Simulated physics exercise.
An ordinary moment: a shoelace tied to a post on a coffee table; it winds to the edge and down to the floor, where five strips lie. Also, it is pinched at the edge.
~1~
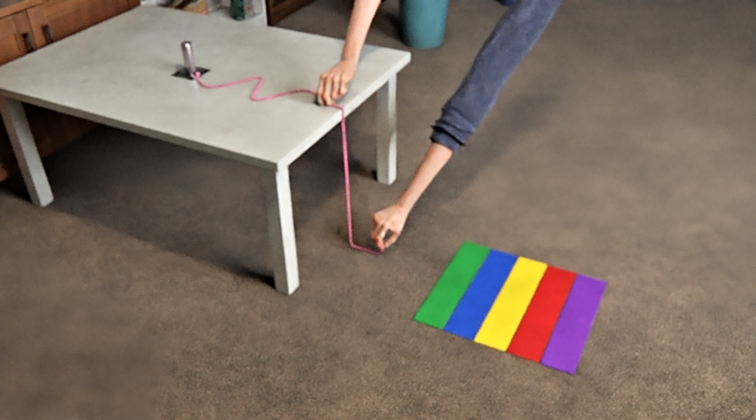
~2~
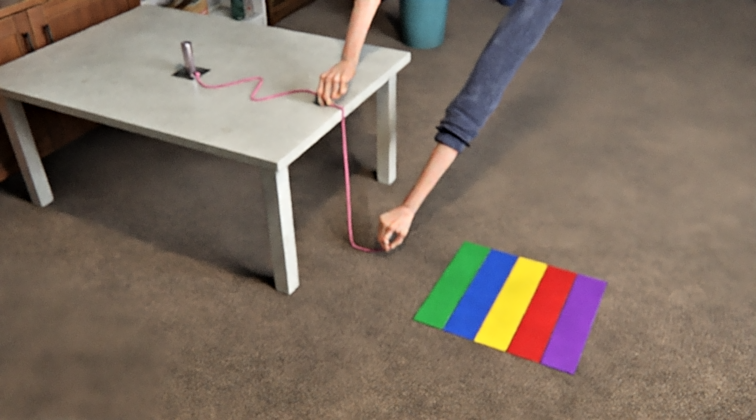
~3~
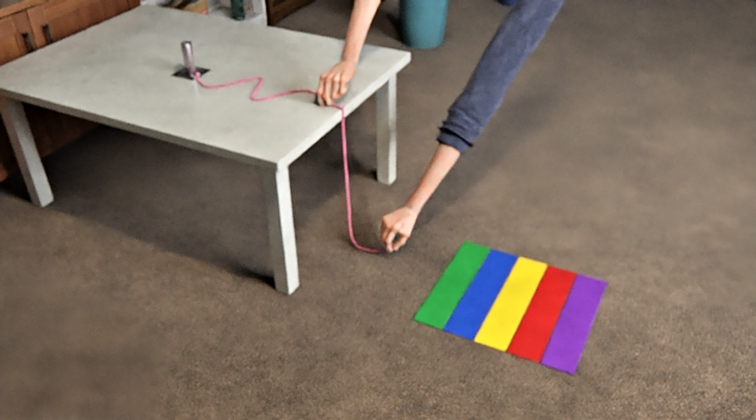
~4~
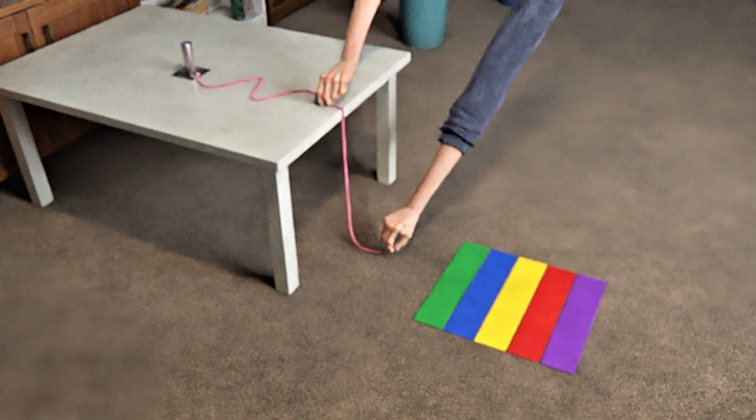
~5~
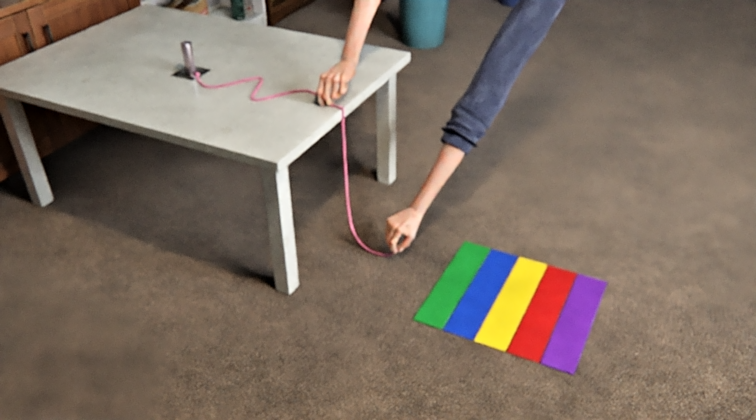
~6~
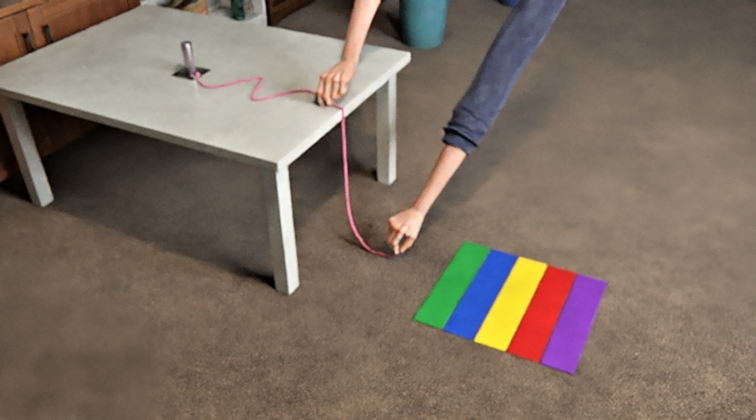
In this clip, one hand pinches a pink shoelace at the edge of a coffee table while another, near the floor, draws its lower end slightly right, toward five colored strips, and the hanging part gradually curves.
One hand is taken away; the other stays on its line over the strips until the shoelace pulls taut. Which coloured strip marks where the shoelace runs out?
Purple.
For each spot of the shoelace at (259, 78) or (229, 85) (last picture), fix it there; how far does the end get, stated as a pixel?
Respectively, (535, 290) and (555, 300).
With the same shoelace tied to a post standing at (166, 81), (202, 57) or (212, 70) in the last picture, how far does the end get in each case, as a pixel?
(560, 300), (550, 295) and (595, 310), in that order.
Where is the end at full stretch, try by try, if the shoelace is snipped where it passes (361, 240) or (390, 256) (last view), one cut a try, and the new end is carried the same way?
First (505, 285), then (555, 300).
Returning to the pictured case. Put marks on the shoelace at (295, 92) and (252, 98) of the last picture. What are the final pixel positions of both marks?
The first finishes about (352, 118) and the second about (312, 101).
Early on, end near (520, 287); over yellow.
Midway, end near (555, 298); over red.
At the end of the slack, end near (576, 304); over purple. It gets as far as the purple strip.
